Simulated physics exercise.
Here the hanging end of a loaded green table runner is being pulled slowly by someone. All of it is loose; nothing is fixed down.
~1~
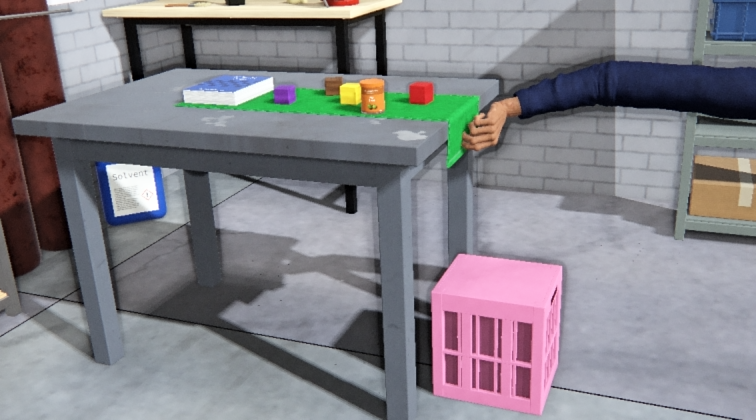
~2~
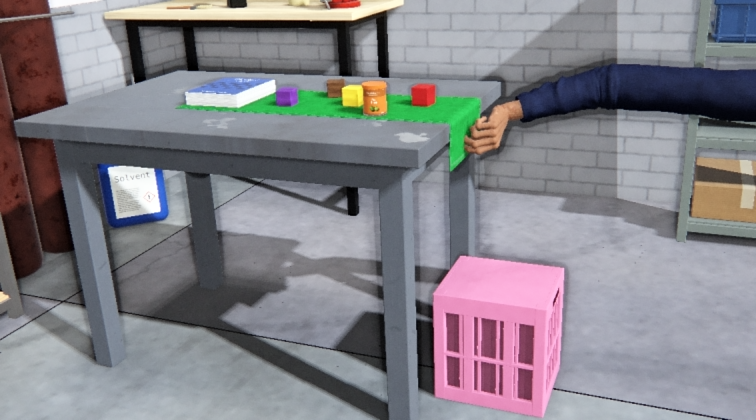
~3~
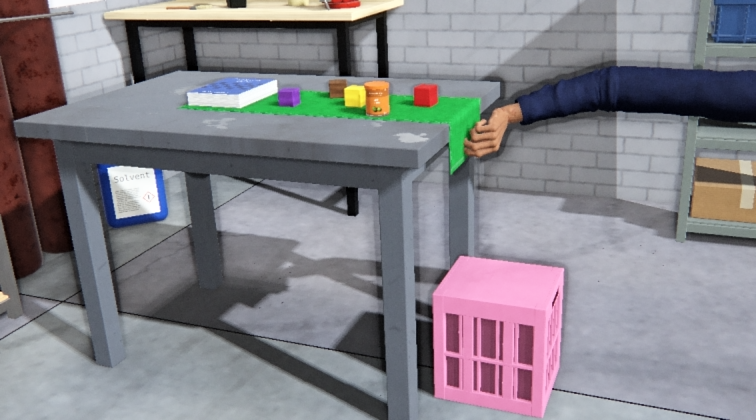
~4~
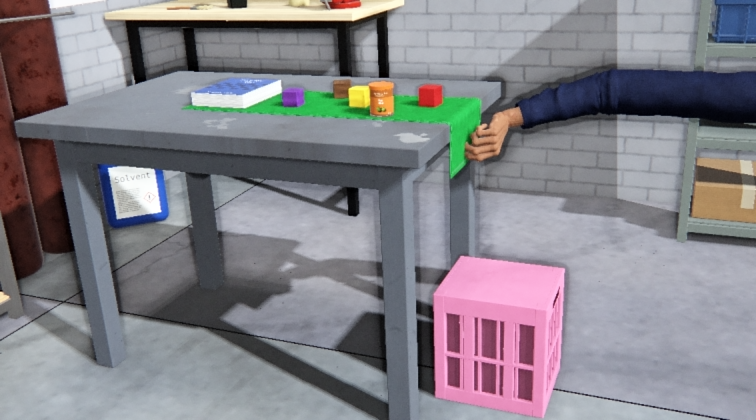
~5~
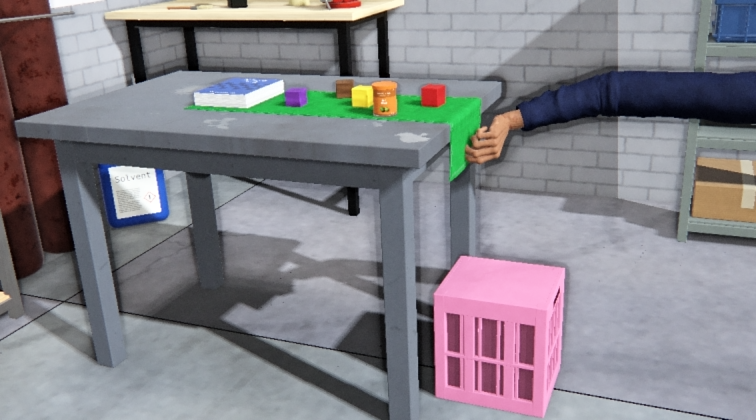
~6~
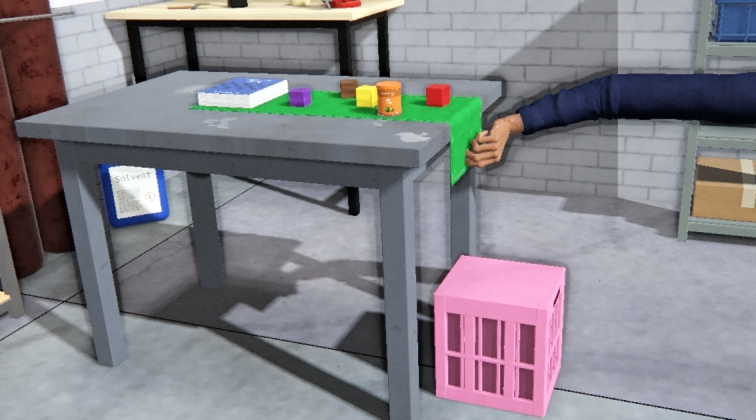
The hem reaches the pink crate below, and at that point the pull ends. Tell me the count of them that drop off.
Off the edge: Three.
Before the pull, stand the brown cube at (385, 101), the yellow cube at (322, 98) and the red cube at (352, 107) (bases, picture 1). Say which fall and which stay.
You'd see the brown cube go down, the yellow cube hang on and the red cube go down.
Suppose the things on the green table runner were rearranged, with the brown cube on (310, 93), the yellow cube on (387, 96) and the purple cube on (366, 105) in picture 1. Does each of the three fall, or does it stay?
For the brown cube it's staying, for the yellow cube it's falling, for the purple cube it's falling.
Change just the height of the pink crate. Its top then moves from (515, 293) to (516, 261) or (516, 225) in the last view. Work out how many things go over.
Going over the edge would be 2 and 1.
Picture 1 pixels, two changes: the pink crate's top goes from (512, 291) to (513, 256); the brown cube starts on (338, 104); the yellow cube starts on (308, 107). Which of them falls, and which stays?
So the brown cube stays there, and the yellow cube stays there.
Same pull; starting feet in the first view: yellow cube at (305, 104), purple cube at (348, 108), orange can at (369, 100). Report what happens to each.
Looks like the yellow cube hangs in there, the purple cube ends up down, and the orange can ends up down.
Soon after, hem near (470, 234); red cube gone.
After that, hem on the crate; red cube, orange can and yellow cube gone.
In the end, hem on the crate; red cube, orange can and yellow cube gone. It carries off three.
